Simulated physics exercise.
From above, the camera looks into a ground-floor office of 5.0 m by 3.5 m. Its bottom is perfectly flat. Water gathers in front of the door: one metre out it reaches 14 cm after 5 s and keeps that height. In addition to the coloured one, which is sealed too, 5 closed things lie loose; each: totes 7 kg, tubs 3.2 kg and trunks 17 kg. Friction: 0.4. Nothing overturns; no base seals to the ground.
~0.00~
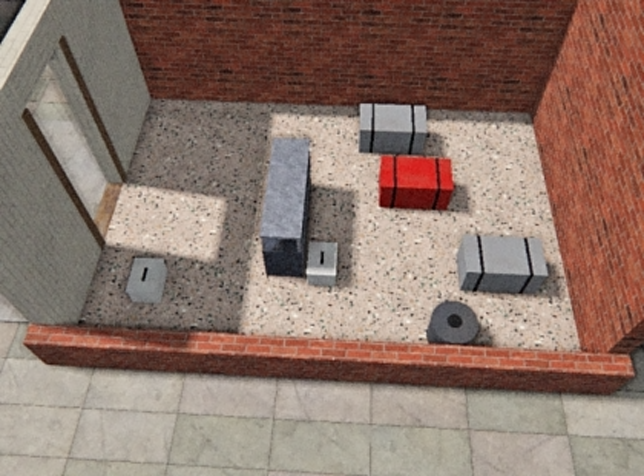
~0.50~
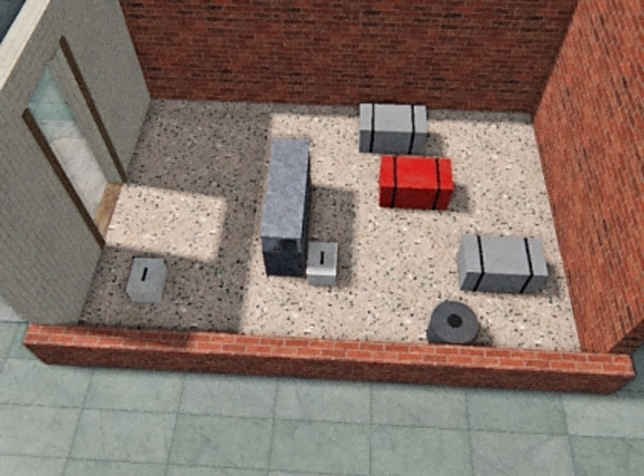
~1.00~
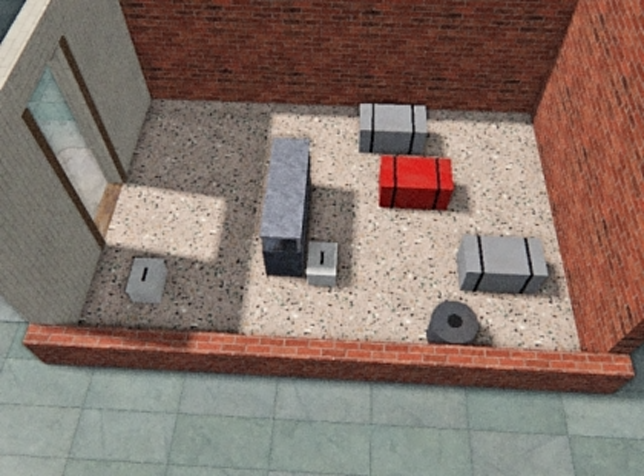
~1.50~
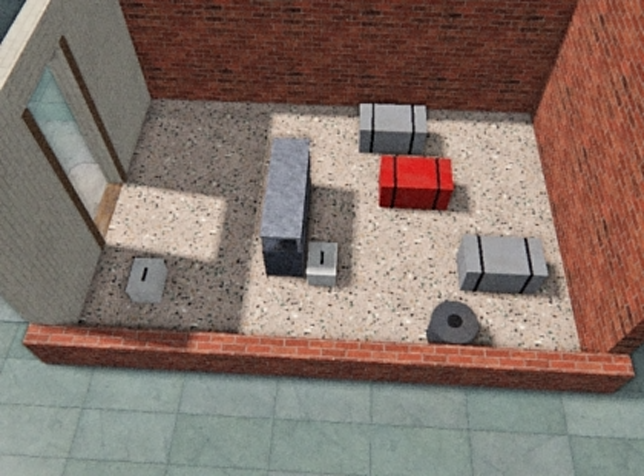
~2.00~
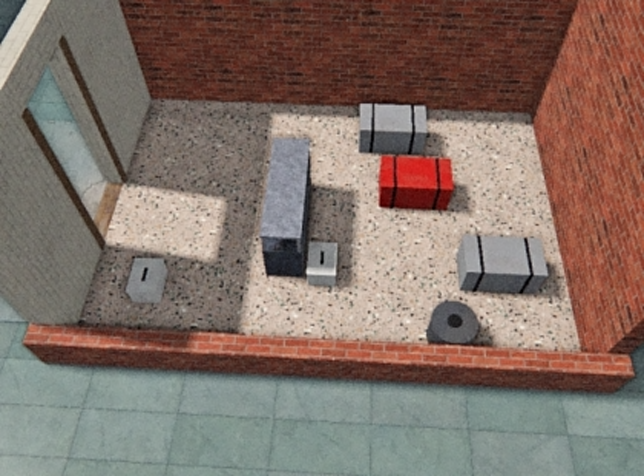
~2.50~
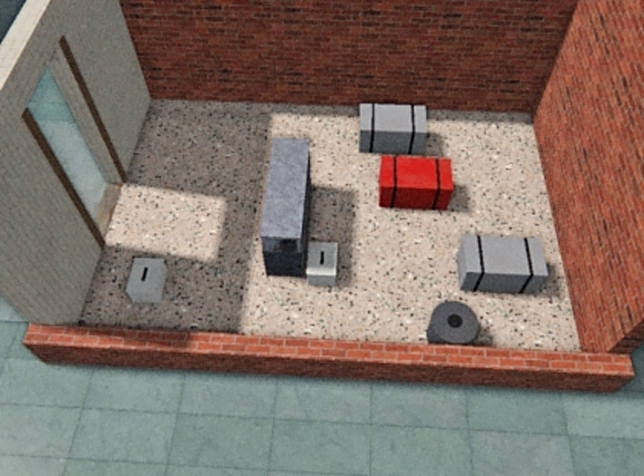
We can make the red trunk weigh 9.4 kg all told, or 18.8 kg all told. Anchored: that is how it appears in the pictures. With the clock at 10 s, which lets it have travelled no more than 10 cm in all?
I would say the lighter mass suffices.
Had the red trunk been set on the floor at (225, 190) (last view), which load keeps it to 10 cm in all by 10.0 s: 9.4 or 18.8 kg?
Well, no option works.
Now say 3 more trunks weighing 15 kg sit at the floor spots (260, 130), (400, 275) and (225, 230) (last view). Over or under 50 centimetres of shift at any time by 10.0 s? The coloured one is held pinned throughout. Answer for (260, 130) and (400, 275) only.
Taking them in order, the first is inside the line and the second is inside the line.
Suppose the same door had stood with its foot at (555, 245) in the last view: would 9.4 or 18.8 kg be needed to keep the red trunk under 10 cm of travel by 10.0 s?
The big mass is needed.
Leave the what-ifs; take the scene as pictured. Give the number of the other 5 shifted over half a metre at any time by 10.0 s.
I make that 0.
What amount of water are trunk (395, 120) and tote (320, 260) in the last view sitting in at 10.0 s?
3 and 1 cm.
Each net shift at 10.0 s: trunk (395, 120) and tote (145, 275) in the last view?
They sit 0 cm and 0 cm away, in the order given.
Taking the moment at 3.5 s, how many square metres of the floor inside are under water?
I'd put it close to 1.0 m2.
After 3.5 s the red trunk would be 0 cm from its start with 9.4 kg and 0 cm from its start with 18.8 kg; 0 cm of water round it then.
After 4.5 s the red trunk would be 0 cm from its start with 9.4 kg and 0 cm from its start with 18.8 kg; 0 cm of water round it then.
After 7.0 s the red trunk would be 0 cm from its start with 9.4 kg and 0 cm from its start with 18.8 kg; 0 cm of water round it then.
After 10.0 s the red trunk would be 0 cm from its start with 9.4 kg and 0 cm from its start with 18.8 kg; 1 cm of water round it then.
